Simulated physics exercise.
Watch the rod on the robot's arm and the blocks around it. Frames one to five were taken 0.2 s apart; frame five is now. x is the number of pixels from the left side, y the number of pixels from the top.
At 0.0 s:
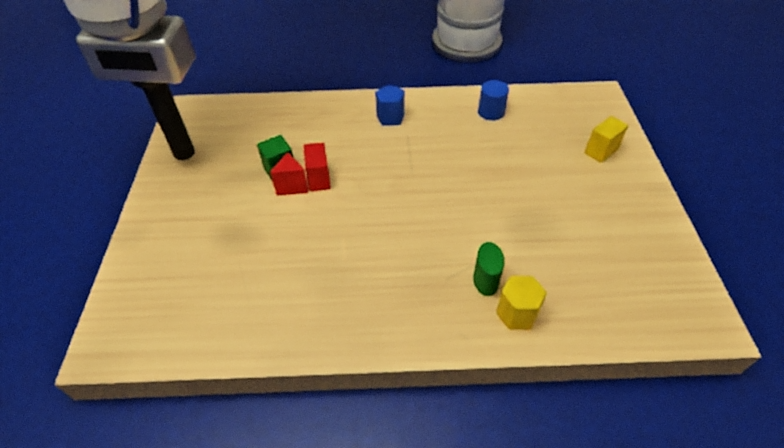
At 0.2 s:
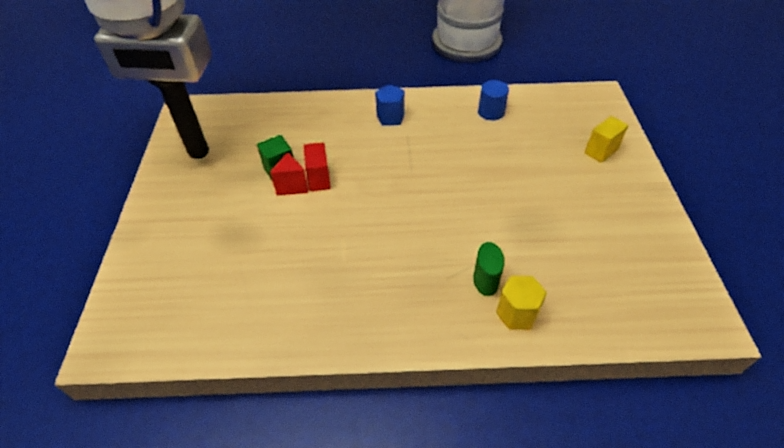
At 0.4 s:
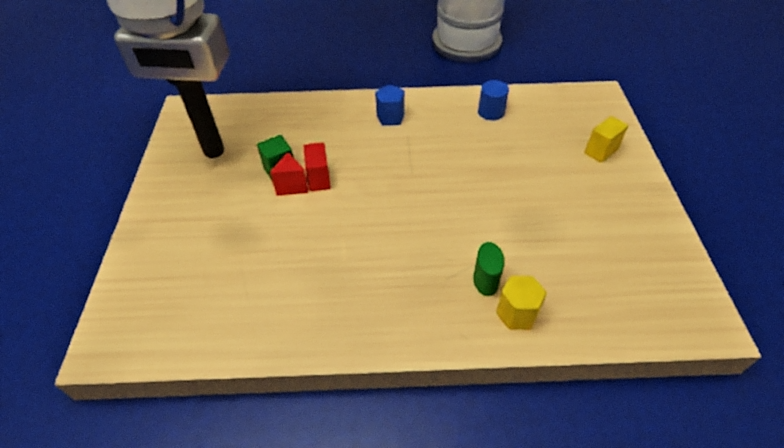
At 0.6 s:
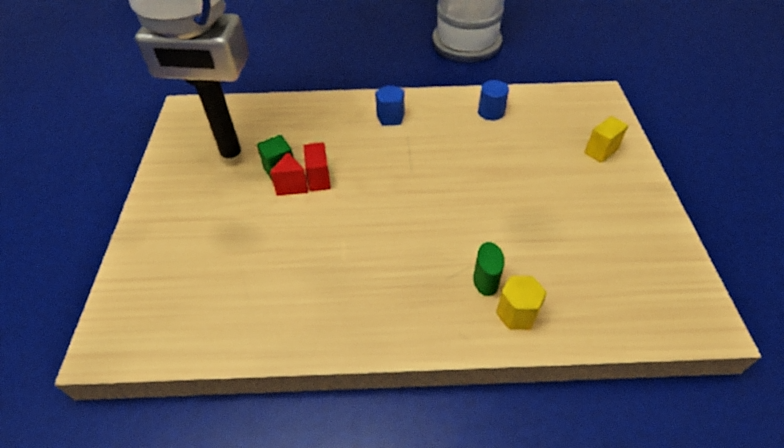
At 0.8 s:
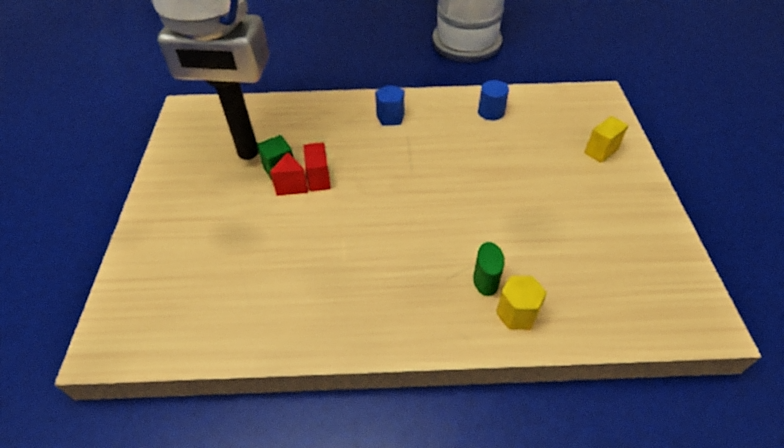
A robot arm's black rod slid steadily to the right across the upper left of a wooden board, drawing up close to a green block beside two red ones, while all the blocks stayed still.
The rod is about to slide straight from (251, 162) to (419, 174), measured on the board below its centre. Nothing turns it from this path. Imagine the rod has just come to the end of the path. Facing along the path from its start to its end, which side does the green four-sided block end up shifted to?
Over to the right.
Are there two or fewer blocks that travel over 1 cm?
Answer: No.
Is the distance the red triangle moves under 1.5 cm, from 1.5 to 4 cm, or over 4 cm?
It shifts by 1.5 to 4 cm.
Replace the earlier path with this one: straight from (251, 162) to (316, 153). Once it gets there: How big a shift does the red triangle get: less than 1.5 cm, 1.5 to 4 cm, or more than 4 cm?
Shift: Under 1.5 cm.
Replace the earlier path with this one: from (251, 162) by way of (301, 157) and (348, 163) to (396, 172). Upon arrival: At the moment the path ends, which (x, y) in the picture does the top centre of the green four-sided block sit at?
I expect it at (295, 151).
On the path given first. One third of the way, rod at (305, 157); green four-sided block at (326, 150); red triangle at (300, 170), turned 65° clockwise; red rectangular block at (344, 162), turned 65° clockwise.
Two thirds of the way, rod at (362, 161); green four-sided block at (377, 163), turned 45° clockwise; red triangle at (300, 170), turned 65° clockwise; red rectangular block at (376, 181), turned 115° clockwise.
At the end, rod at (419, 166); green four-sided block at (399, 168), turned 120° clockwise; red triangle at (300, 170), turned 65° clockwise; red rectangular block at (376, 185), turned 130° clockwise.
